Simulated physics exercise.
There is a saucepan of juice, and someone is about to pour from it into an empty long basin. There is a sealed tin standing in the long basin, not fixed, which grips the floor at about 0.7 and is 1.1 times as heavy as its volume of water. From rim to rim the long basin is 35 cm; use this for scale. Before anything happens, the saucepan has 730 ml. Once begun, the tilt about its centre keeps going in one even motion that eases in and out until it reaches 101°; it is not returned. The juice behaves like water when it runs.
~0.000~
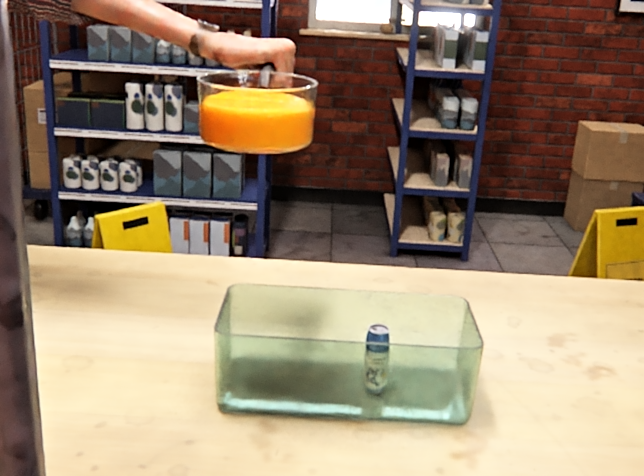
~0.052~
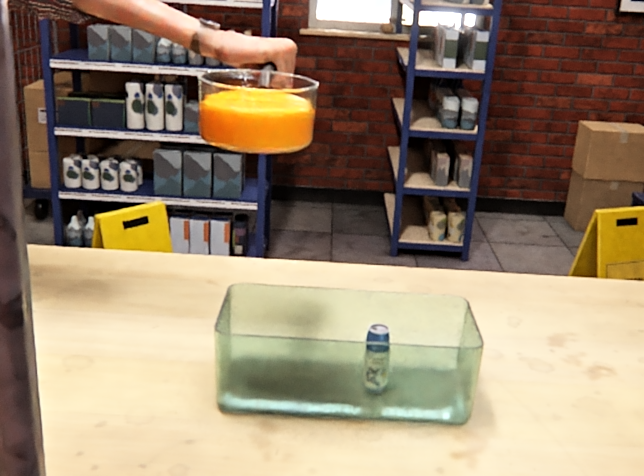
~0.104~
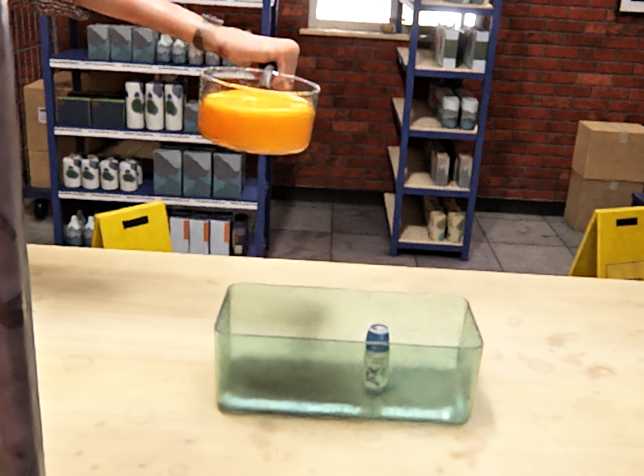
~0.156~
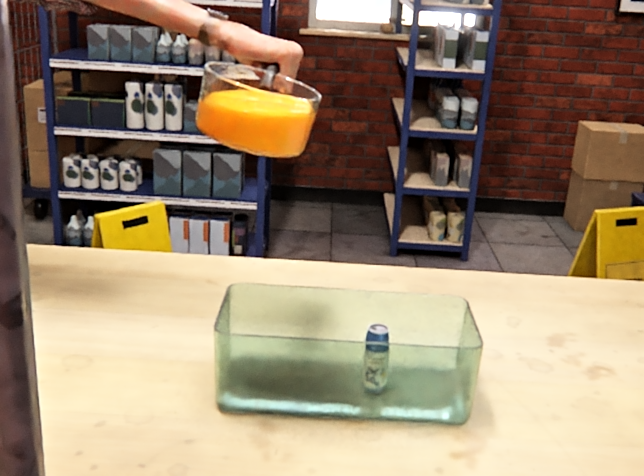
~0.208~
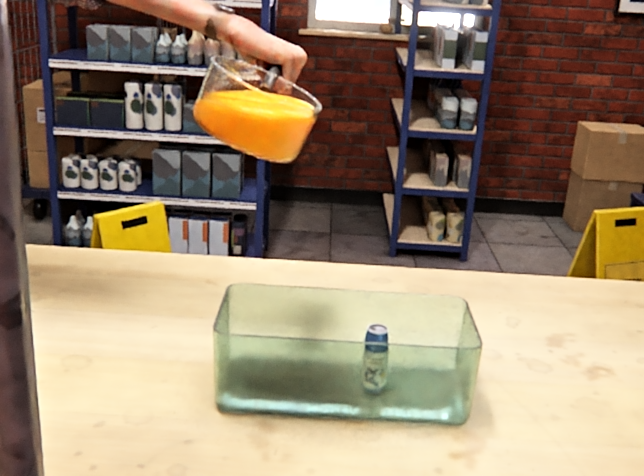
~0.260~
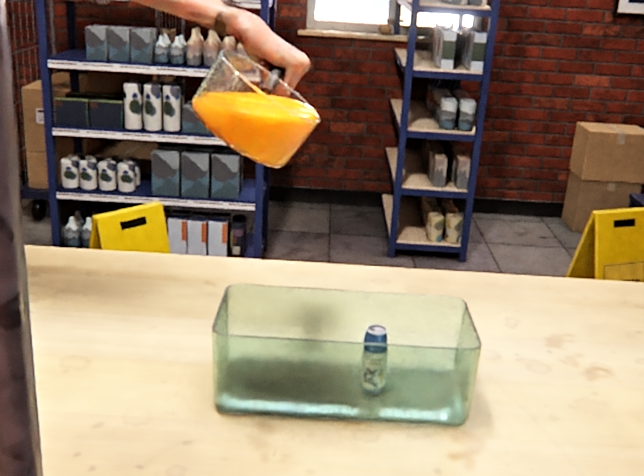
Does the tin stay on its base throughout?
No, it goes down.
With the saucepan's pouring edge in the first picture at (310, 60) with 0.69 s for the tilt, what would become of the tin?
After that, the tin overturns.
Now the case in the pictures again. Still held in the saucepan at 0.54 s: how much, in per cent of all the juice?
Fraction remaining: Approx. 34 per cent.
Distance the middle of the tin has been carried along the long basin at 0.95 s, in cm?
Measured centre to centre, about 3 cm.
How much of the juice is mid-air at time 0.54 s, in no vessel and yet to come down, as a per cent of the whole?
My guess is roughly 62 %.
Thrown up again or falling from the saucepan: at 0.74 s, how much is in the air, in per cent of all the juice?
20 per cent or so.
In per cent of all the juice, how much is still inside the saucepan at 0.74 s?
Roughly 10 percent remains.
After 0.54 s the tilt is 90° and 34 per cent is still to pour; the tin stands where it began.
After 0.74 s the tilt is 101° and 9 per cent is still to pour; the tin stands where it began.
After 0.95 s the tilt is 101° and 1 per cent is still to pour; the tin leans 18°.
After 1.18 s the tilt is 101° and 0 per cent is still to pour; the tin lies on its side.
In the end the tin lies on its side.
